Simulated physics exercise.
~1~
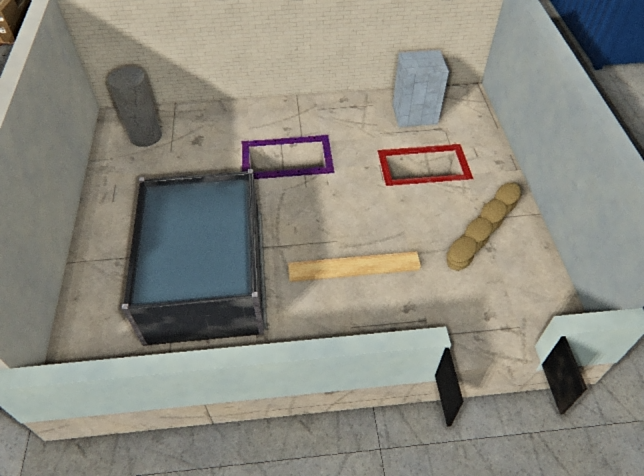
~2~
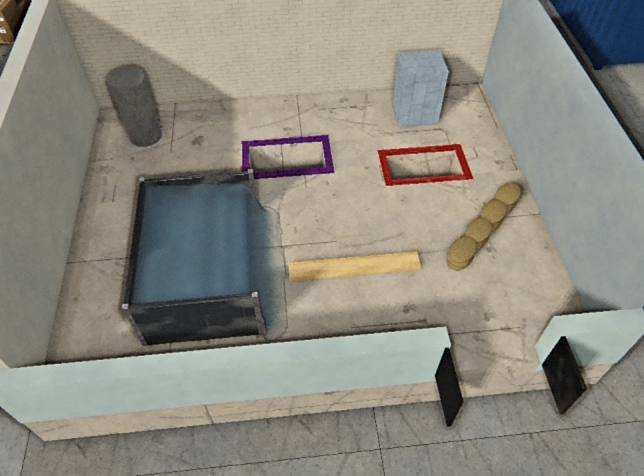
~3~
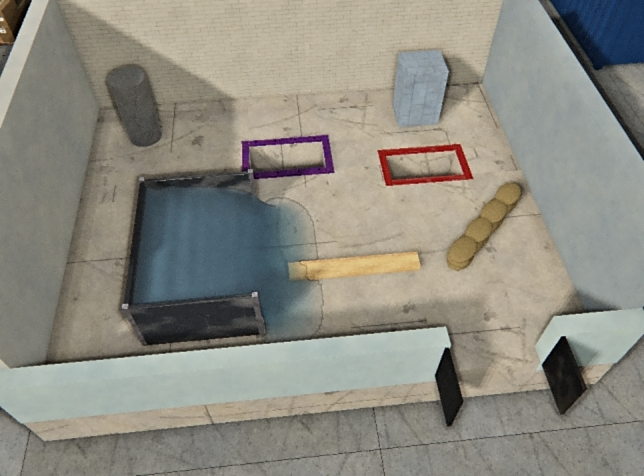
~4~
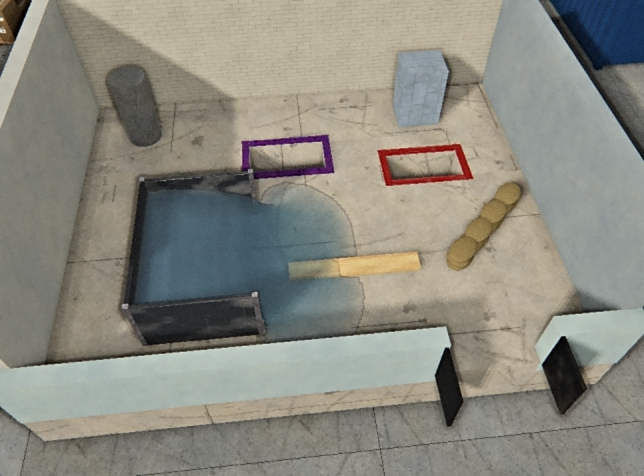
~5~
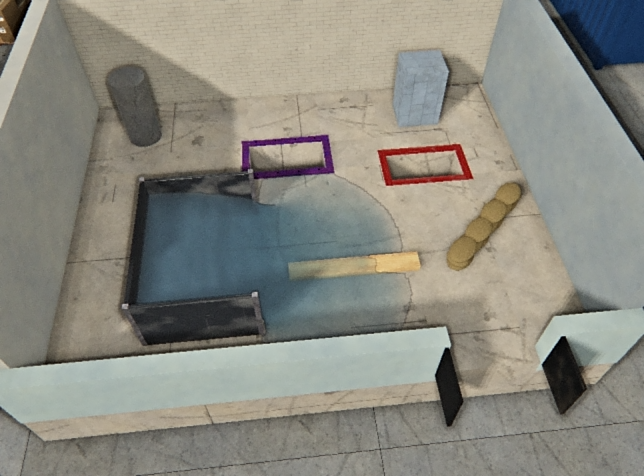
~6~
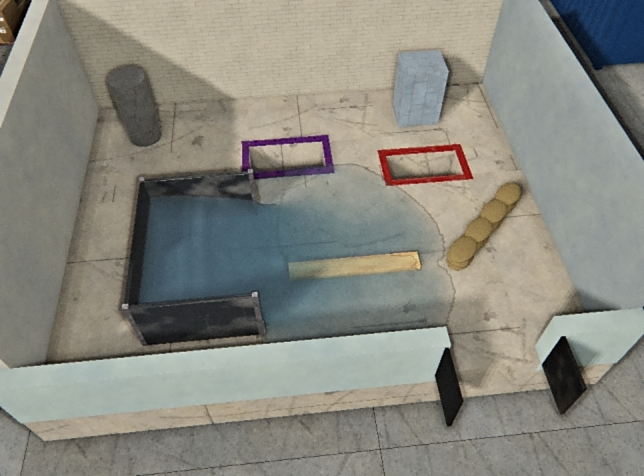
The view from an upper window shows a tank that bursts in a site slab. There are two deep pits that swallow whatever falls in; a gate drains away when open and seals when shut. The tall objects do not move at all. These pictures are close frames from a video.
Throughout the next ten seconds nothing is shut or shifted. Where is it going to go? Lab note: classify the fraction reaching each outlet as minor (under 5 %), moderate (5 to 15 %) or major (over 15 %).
Fractions by outlet: Gate major; purple pit minor; red pit major.
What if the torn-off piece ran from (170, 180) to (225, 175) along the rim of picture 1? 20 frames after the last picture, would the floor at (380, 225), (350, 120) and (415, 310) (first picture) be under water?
Note, points one to three: Unreached / reached and soaked / unreached.
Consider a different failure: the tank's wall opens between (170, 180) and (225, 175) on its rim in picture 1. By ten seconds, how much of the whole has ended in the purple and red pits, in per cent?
Approximately, purple takes 10 % and red takes 15 %.
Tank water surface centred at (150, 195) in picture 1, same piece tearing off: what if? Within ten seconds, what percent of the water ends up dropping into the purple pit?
I'd put the purple pit at 10 % of the whole.
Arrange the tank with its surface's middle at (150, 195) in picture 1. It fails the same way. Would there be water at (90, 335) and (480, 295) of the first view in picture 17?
Untouched, soaked.
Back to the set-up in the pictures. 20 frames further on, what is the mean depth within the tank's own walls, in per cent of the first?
About 12 %.
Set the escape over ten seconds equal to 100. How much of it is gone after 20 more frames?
Working it through, I arrive at 40 per cent.
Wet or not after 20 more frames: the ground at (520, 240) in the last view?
By then it's swamped.
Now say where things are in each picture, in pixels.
The open tank at (195, 237) is whole and still, in the first picture.
The front is at (268, 337), out from the gap at (255, 255), in the second picture.
Water pours out at (255, 258) and has run to (296, 343), in the third picture.
Water pours out at (255, 259) and has run to a hidden place, in the fourth picture.
Water pours out at (255, 260) and has run to (384, 214), in the fifth picture.
Water pours out at (256, 260) and has run to (429, 222), in the sixth picture.
A moment on, water covers 40 % of the floor; the gate 0 %, the purple pit 1 %, the red pit 2 %.
Next, water covers 50 % of the floor; the gate 2 %, the purple pit 1 %, the red pit 7 %.
Then, water covers 55 % of the floor; the gate 5 %, the purple pit 1 %, the red pit 13 %.
Later, water covers 80 % of the floor; the gate 12 %, the purple pit 2 %, the red pit 23 %.
In the end, water covers 90 % of the floor; the gate 17 %, the purple pit 2 %, the red pit 32 %.
